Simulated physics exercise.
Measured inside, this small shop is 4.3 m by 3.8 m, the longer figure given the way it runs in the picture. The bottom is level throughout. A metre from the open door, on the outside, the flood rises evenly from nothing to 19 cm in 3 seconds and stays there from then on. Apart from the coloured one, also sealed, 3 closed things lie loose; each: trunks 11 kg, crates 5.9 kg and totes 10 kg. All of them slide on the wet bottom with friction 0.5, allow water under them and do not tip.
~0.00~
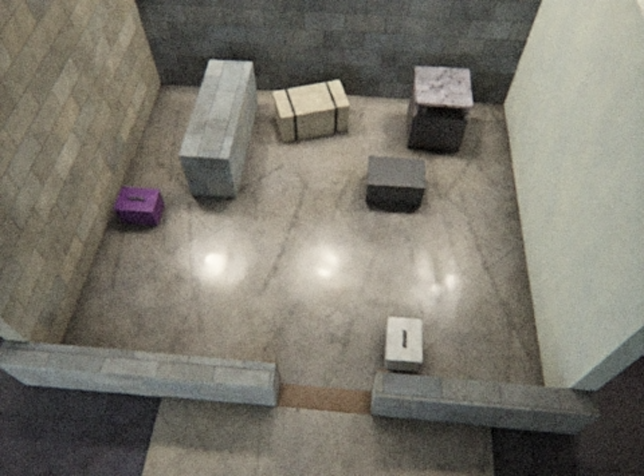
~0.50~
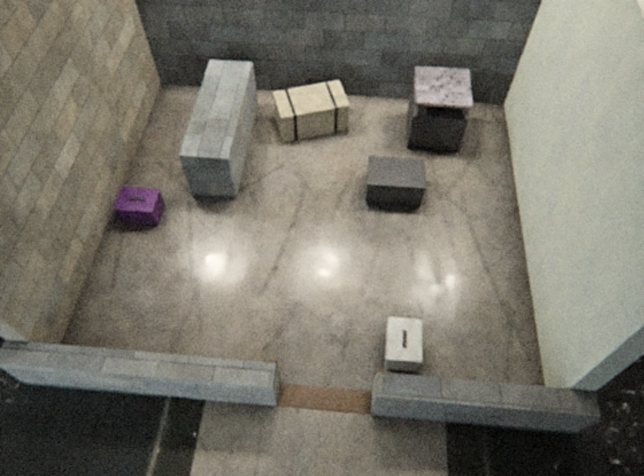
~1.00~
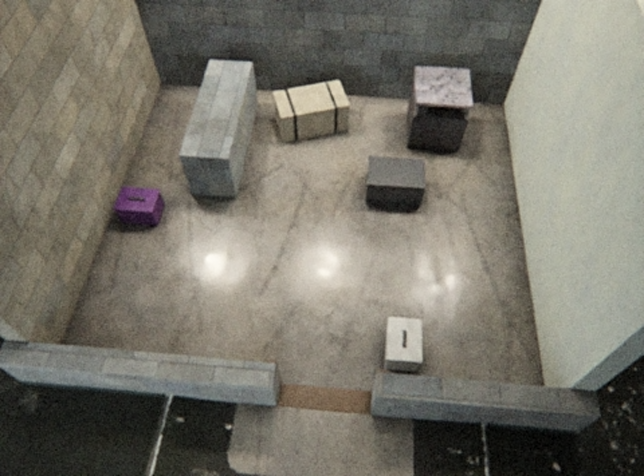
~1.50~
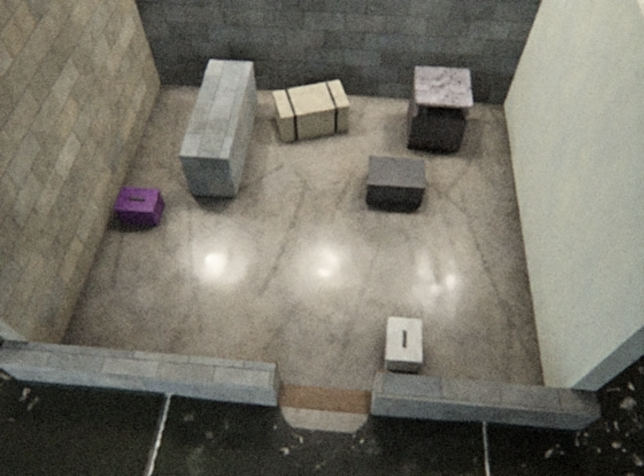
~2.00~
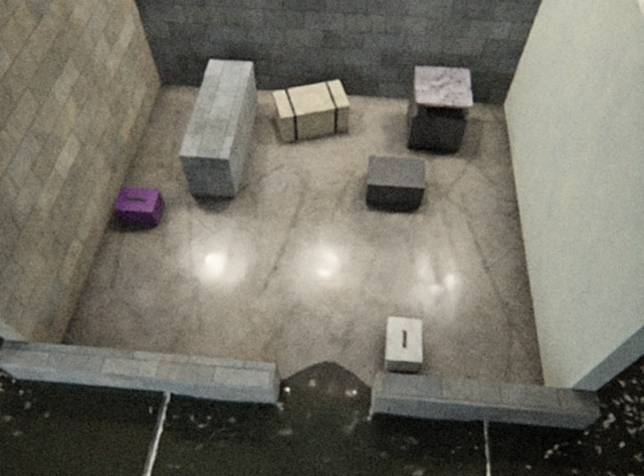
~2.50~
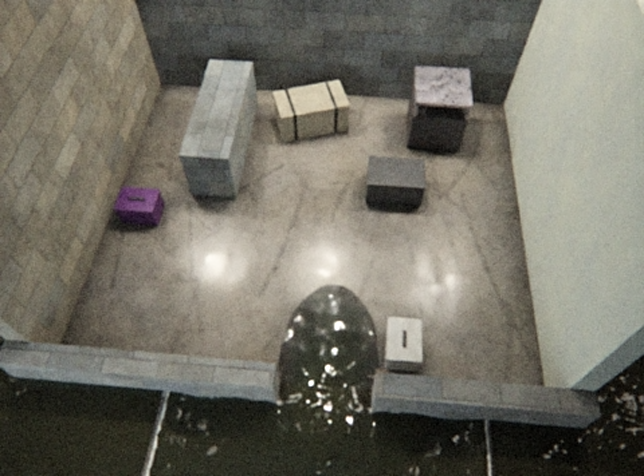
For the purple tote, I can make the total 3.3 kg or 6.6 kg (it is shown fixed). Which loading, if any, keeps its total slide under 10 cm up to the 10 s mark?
Only the higher one.
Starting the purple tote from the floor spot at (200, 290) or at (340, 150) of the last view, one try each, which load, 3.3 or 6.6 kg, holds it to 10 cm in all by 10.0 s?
For the first start the lighter one suffices; for the second neither one suffices.
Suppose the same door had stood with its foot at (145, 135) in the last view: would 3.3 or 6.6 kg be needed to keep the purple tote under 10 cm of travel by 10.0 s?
So neither mass does it.
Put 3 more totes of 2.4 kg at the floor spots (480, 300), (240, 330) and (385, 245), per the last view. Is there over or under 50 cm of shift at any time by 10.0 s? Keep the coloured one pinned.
Listed in turn, they go beneath the bar, beneath the bar, over the bar.
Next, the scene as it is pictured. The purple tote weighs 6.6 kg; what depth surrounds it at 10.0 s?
5 cm, roughly.
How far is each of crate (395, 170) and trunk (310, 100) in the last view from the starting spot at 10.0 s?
One is off by 50 cm, the other by 20 cm, in the order asked.
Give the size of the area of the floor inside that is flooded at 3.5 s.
I'd put it close to 3.5 m2.
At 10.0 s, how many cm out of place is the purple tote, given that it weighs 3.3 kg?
About 20 cm.
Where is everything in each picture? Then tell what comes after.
The purple tote at (137, 199) rests on the ground; 0.0 m2 under water; 0 of 4 have shifted, in the first picture.
The purple tote at (137, 199) rests on the ground; water covers 0.0 m2; 0 of 4 have shifted, in the second picture.
The purple tote at (137, 199) rests on the ground; water covers 0.0 m2; 0 of 4 have shifted, in the third picture.
The purple tote at (137, 199) rests on the ground; 0.0 m2 under water; 0 of 4 have shifted, in the fourth picture.
The purple tote at (137, 199), on the bottom; water covers 0.1 m2; 0 of 4 have shifted, in the fifth picture.
The purple tote at (137, 199), on the bottom; 0.7 m2 under water; 0 of 4 have shifted, in the sixth picture.
After 3.5 s the purple tote would be 0 cm from its start with 3.3 kg and 0 cm from its start with 6.6 kg; 0 cm of water round it then.
After 4.5 s the purple tote would be 0 cm from its start with 3.3 kg and 0 cm from its start with 6.6 kg; 0 cm of water round it then.
After 7.0 s the purple tote would be 10 cm from its start with 3.3 kg and 0 cm from its start with 6.6 kg; 2 cm of water round it then.
After 10.0 s the purple tote would be 15 cm from its start with 3.3 kg and 0 cm from its start with 6.6 kg; 5 cm of water round it then.
